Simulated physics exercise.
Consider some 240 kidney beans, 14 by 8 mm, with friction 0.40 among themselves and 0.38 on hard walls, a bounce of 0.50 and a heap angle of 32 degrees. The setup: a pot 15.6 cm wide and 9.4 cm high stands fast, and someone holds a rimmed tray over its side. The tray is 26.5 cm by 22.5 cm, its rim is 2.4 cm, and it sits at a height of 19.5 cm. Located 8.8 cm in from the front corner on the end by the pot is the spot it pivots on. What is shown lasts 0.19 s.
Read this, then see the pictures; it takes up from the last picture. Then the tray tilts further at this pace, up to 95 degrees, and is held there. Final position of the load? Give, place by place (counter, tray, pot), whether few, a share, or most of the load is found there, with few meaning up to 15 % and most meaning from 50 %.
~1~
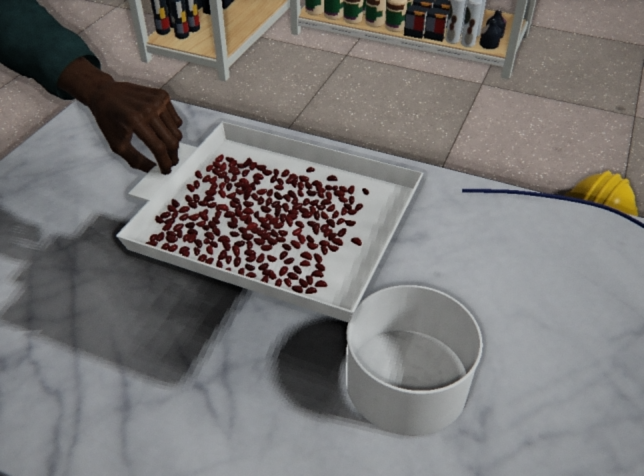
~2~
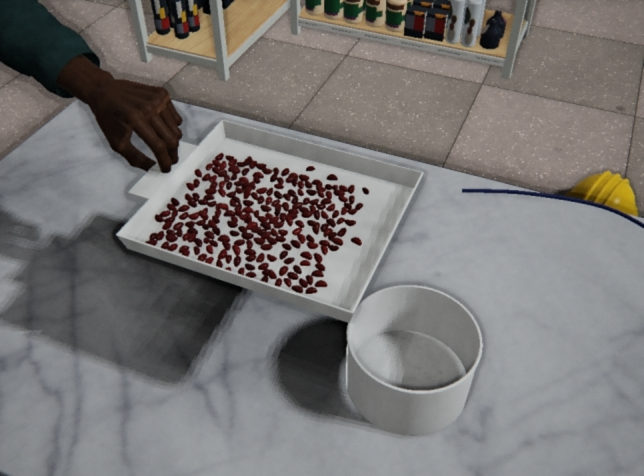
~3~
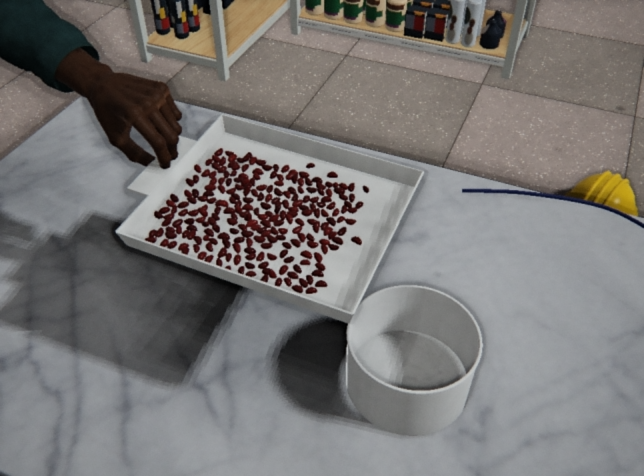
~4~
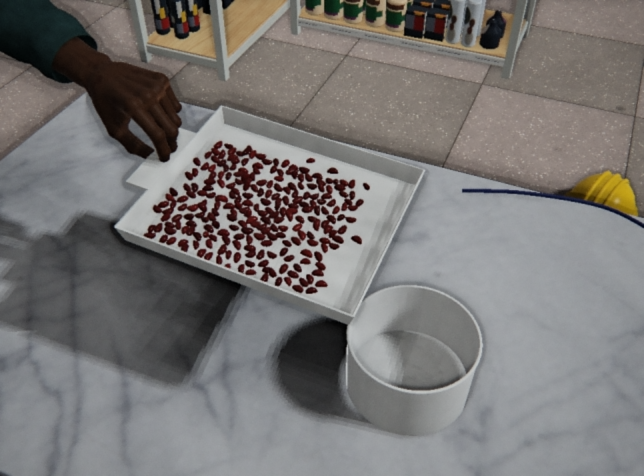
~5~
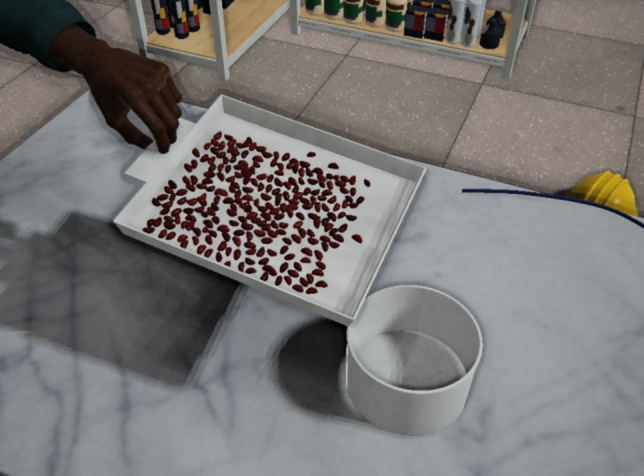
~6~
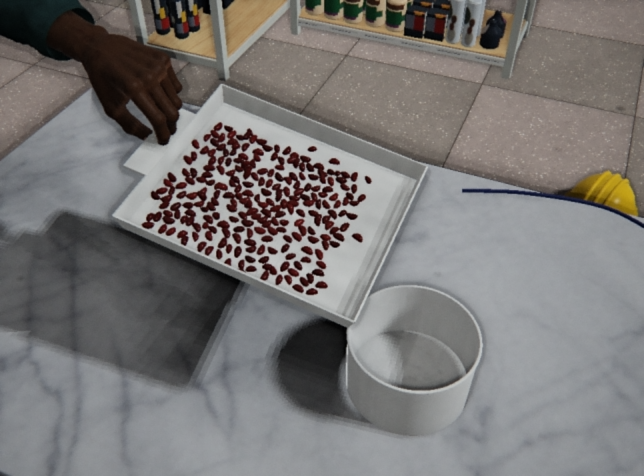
For the counter I expect most; for the left on the tray I expect few; for the pot I expect a share.
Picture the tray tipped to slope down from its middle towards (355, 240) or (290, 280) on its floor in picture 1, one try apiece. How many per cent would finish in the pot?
First try: About 70 percent; second try: About 5 percent.
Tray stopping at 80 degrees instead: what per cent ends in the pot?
That comes out at some 20 per cent.
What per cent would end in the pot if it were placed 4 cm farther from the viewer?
I'd put it at around 0 per cent.
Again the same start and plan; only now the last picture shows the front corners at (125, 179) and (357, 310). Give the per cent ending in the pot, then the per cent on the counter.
Final per cent - pot 55, counter 45.
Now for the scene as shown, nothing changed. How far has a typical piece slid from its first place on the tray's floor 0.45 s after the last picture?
Displacement on the tray: Roughly 9 cm.
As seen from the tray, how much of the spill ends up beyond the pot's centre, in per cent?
Share: Close to 40 %.
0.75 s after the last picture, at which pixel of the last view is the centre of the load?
Close to pixel (360, 337).
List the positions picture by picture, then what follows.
Tray tilt 0 degrees, front corners at (124, 234) and (349, 306); middle of the pieces at (256, 215); pot at (414, 335), in the first picture.
Tray tilt 1 degrees, front corners at (124, 233) and (349, 307); middle of the pieces at (256, 214), in the second picture.
Tray tilt 2 degrees, front corners at (123, 230) and (350, 308); middle of the pieces at (256, 212), in the third picture.
Tray tilt 5 degrees, front corners at (122, 225) and (350, 310), lowest corner right front; middle of the pieces at (256, 208), in the fourth picture.
Tray tilt 8 degrees, front corners at (121, 219) and (351, 313), lowest corner right front; middle of the pieces at (256, 203), in the fifth picture.
Tray tilt 12 degrees, front corners at (120, 214) and (351, 315), lowest corner right front; middle of the pieces at (257, 198); pot at (414, 335), in the sixth picture.
Then, 0.45 s after the last picture, tilt 52 degrees; the tray holds 100 %, the pot 0 %.
Then, 0.75 s after the last picture, tilt 78 degrees; the tray holds 55 %, the pot 10 %.
Then, 1.15 s after the last picture, tilt 95 degrees; the tray holds 5 %, the pot 25 %.
In the end, counter 75 %, tray 0 %, pot 25 %.
